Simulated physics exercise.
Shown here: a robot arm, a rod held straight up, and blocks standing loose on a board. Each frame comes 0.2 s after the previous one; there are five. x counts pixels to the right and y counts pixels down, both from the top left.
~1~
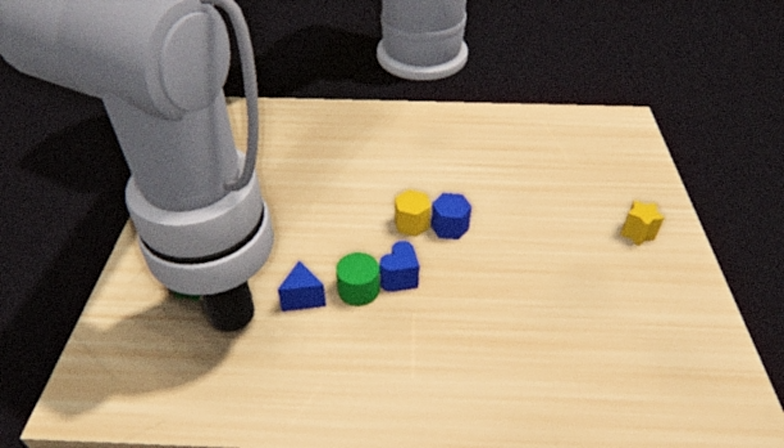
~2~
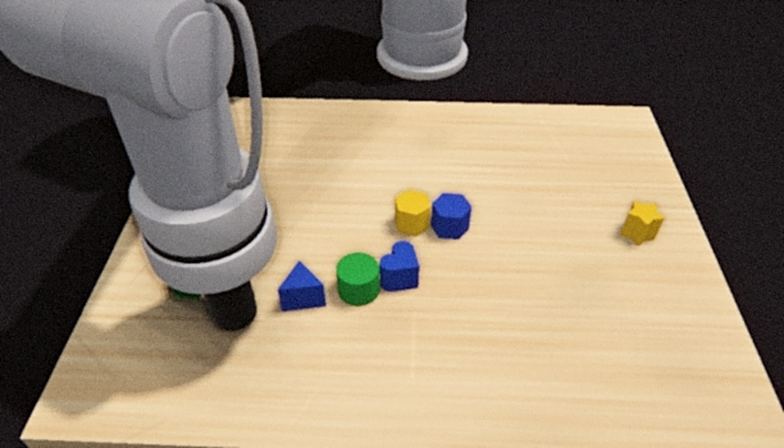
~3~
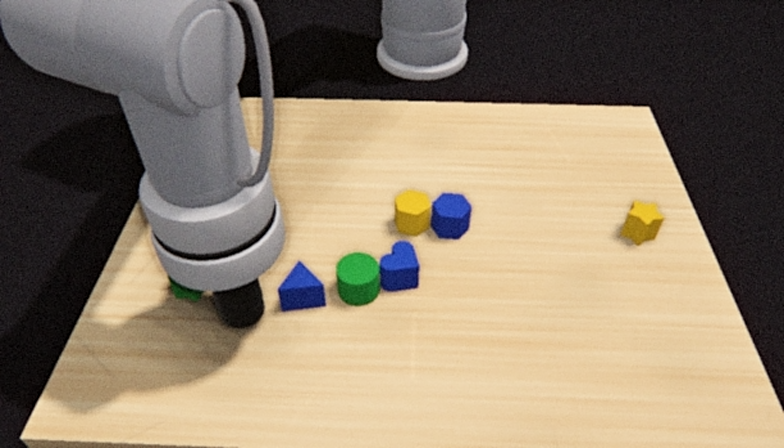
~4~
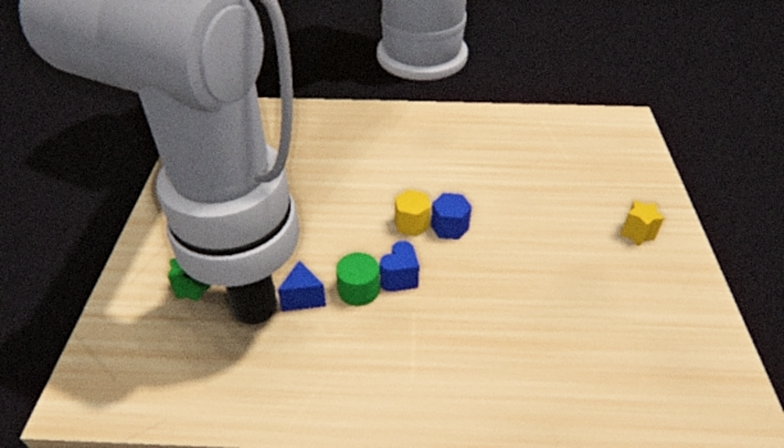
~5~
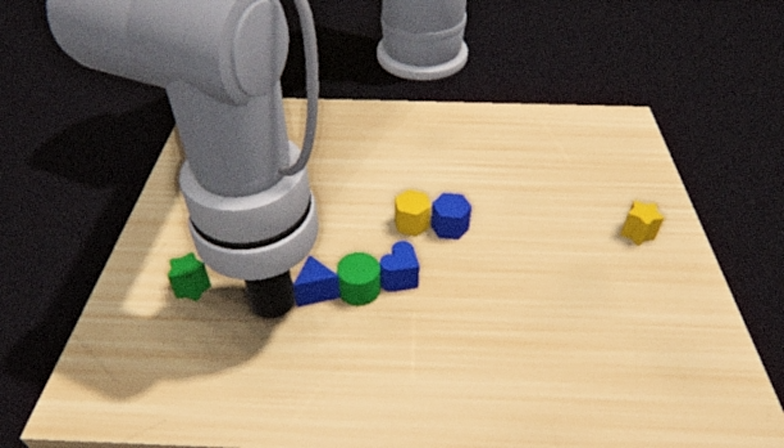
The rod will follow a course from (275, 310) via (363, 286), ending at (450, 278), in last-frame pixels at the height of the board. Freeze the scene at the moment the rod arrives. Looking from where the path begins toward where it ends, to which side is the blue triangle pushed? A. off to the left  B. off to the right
My answer is option B.
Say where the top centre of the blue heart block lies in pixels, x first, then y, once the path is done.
At (465, 232).
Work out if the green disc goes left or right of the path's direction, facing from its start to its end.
Measured against the direction from start to end, the green disc shifts toward the right-hand side.
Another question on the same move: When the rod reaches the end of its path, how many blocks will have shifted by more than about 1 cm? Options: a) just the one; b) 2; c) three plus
The correct letter is c.
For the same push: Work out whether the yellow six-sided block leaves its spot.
By the time the path is finished, it has hardly shifted at all.
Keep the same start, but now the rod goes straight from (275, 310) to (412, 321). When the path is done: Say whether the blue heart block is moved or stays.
Once the rod is done, the blue heart block is in a new spot.
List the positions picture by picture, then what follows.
In the first frame, rod's lower end (233, 315); blue triangle (300, 278); green disc (357, 268); blue heart block (401, 256); yellow six-sided block (413, 201); blue six-sided block (452, 204).
In the second frame, rod (235, 314); blocks still.
In the third frame, rod (243, 312); blocks still.
In the fourth frame, rod (256, 308); blocks still.
In the fifth frame, rod (273, 302); blue triangle (314, 271); green disc (358, 267); blue heart block (401, 256); yellow six-sided block (413, 201); blue six-sided block (452, 204).
The first path, step by step. One third of the way, rod (334, 284); blue triangle (377, 276), turned 70° clockwise; green disc (416, 275); blue heart block (434, 245), turned 35° anticlockwise.
Two thirds of the way, rod (393, 274); blue triangle (427, 272), turned 110° clockwise; green disc (459, 291); blue heart block (434, 245), turned 40° anticlockwise.
At the end, rod (451, 270); blue triangle (479, 274), turned 155° clockwise; green disc (477, 302); blue heart block (465, 232), turned 100° anticlockwise; yellow six-sided block still; blue six-sided block still.
